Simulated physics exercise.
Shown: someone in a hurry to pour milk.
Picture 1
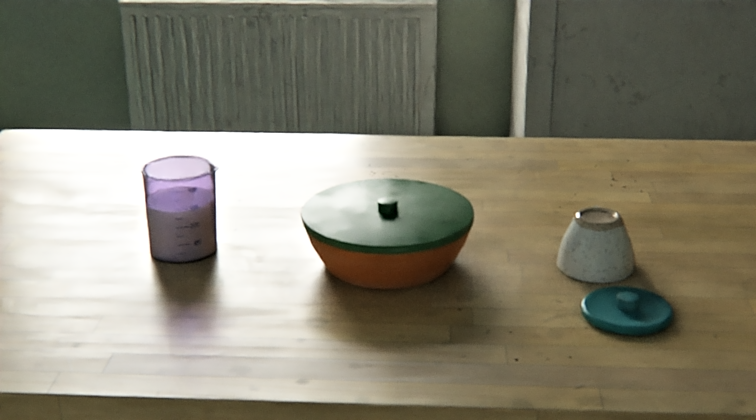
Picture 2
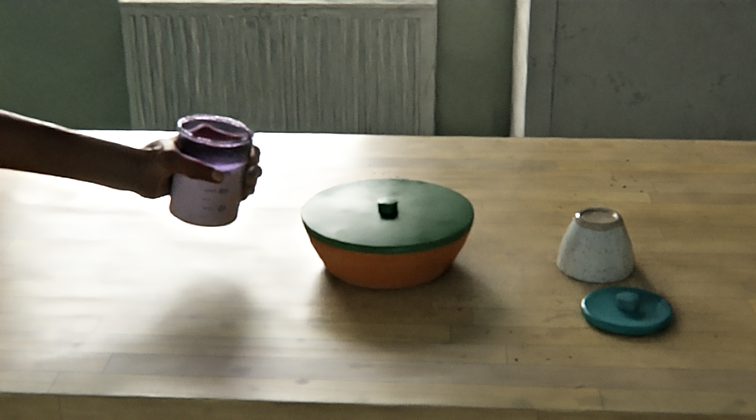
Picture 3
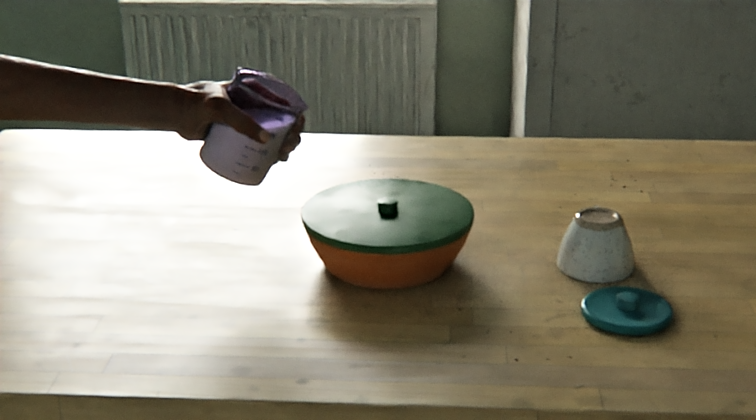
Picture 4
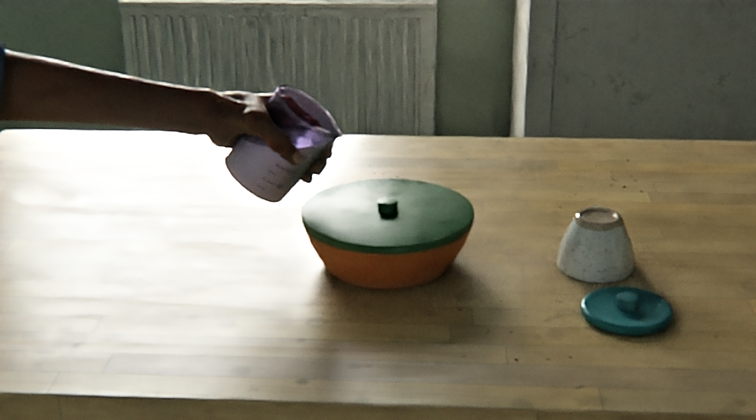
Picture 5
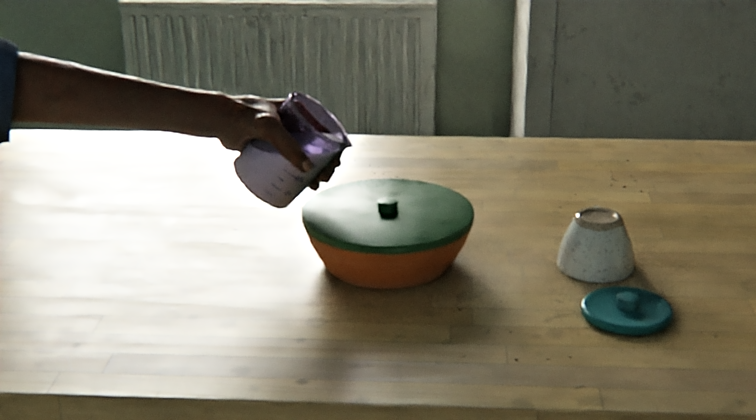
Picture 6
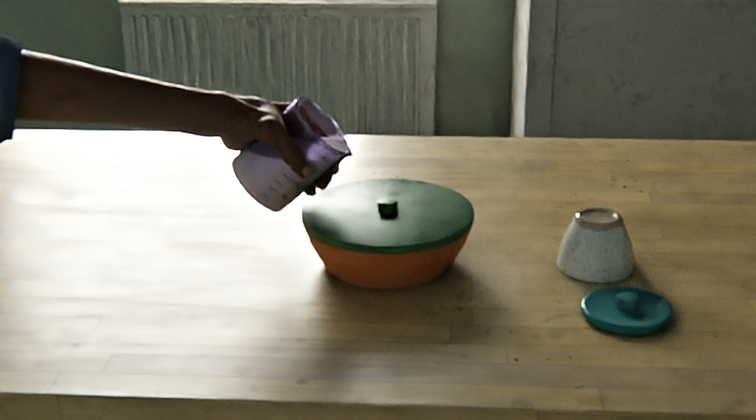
A hand reaches in from the left, lifts a clear purple beaker of pale liquid off a light wooden table, carries it rightward and tilts it toward a lidded dish, with nothing leaving it. The dish is orange with a green lid, and to its right sit an upside-down speckled cup and a teal lid. A still camera looks slightly down, a radiator behind.
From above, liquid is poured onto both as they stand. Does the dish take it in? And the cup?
The dish sheds it, the cup sheds it.
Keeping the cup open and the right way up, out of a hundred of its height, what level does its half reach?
It reaches about 75 percent of its height.
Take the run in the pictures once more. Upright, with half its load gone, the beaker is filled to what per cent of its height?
30 per cent, roughly.
A moment on, it hits the lid of the dish and runs off.
Further on, it runs off the upturned base of the cup.
When it is over, the dish is empty, in a puddle; the cup is empty, in a puddle.
